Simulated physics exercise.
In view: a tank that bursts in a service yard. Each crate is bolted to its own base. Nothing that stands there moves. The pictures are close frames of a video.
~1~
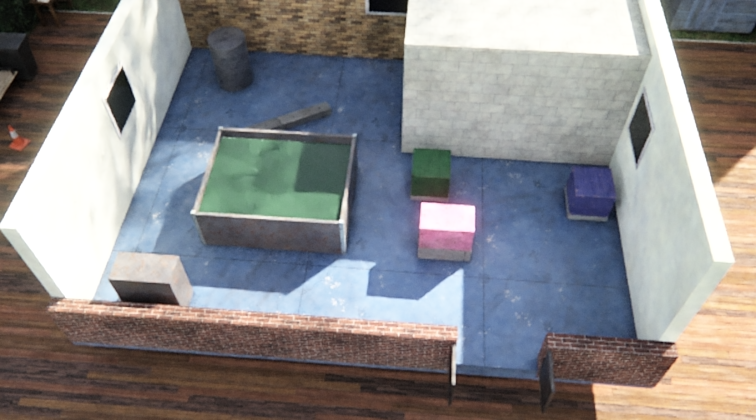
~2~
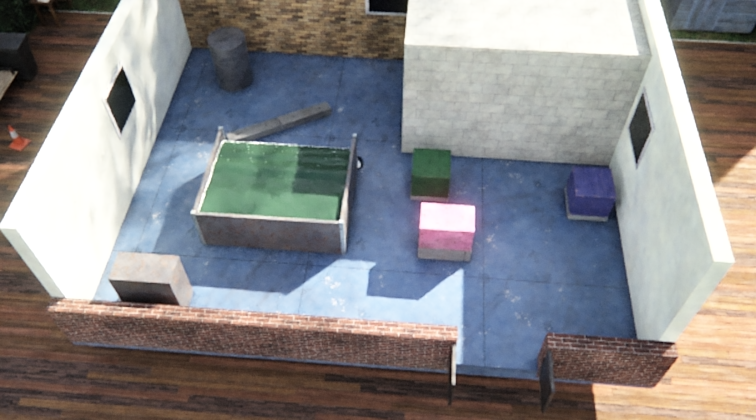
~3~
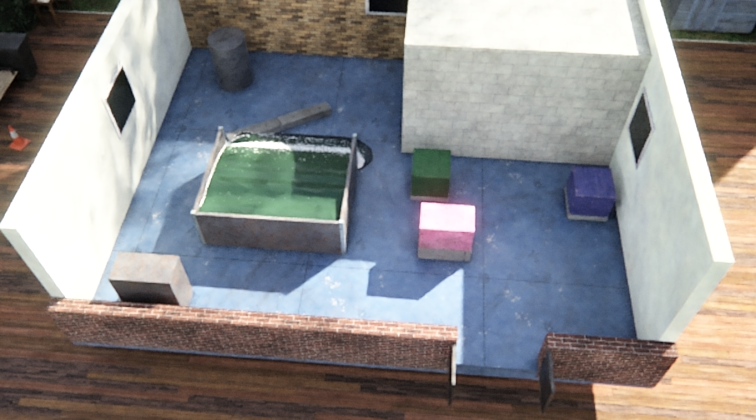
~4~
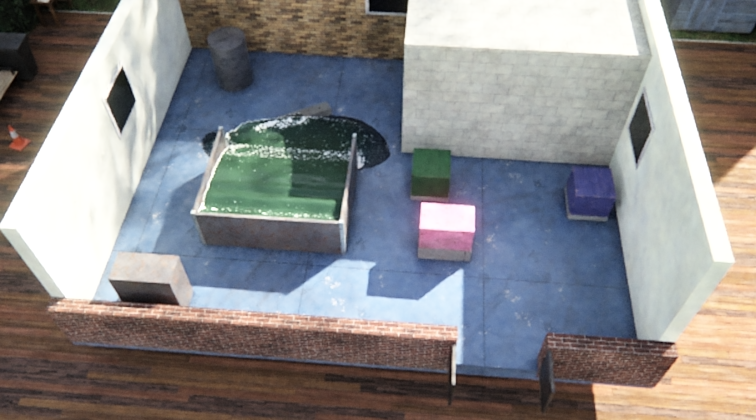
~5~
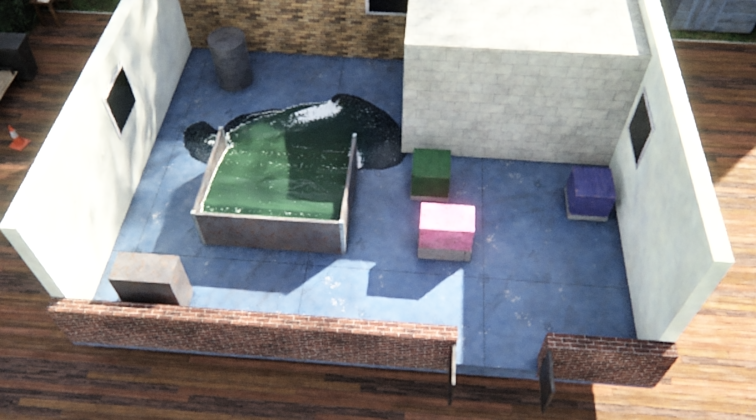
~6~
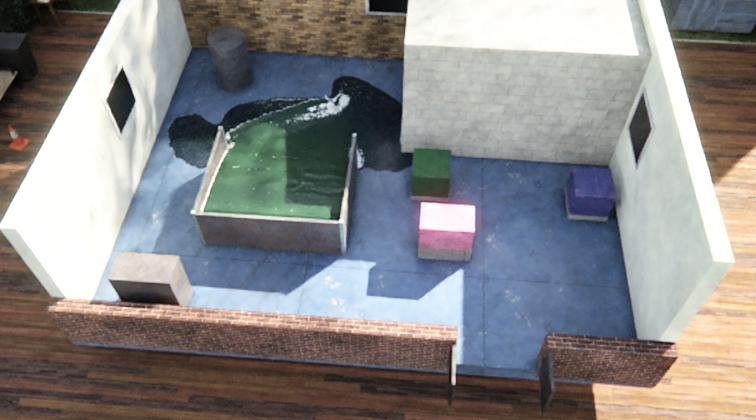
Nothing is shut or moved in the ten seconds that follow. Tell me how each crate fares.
The green crate gets wet; the pink crate stays dry; the blue crate stays dry.
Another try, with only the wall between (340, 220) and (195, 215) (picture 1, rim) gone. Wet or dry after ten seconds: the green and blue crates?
In short: The green one is topped, the blue one is topped.
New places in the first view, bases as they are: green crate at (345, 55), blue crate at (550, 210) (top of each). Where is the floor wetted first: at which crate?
It is the green crate.
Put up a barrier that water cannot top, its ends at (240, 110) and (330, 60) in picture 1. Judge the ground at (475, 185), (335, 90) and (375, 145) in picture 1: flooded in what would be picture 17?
In that order: Dry, awash, awash.
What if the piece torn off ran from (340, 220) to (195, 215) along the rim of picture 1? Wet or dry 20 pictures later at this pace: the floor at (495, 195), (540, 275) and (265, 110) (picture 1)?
In turn: Free of water, covered, no water.
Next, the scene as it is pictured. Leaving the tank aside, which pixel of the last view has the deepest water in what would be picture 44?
Around (96, 321).
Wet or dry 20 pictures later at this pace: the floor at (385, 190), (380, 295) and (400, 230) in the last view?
In turn: Awash, dry, flooded.
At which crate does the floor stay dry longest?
It is the blue one.
A moment on, water covers 30 % of the floor; the green crate water round its plinth, the pink crate not reached, the blue crate not reached.
Next, water covers 35 % of the floor; the green crate water round its plinth, the pink crate not reached, the blue crate not reached.
Then, water covers 45 % of the floor; the green crate water round its plinth, the pink crate water round its plinth, the blue crate not reached.
Later, water covers 70 % of the floor; the green crate water round its plinth, the pink crate water round its plinth, the blue crate water round its plinth.
In the end, water covers 95 % of the floor; the green crate was topped, the pink crate stayed above the water, the blue crate stayed above the water.
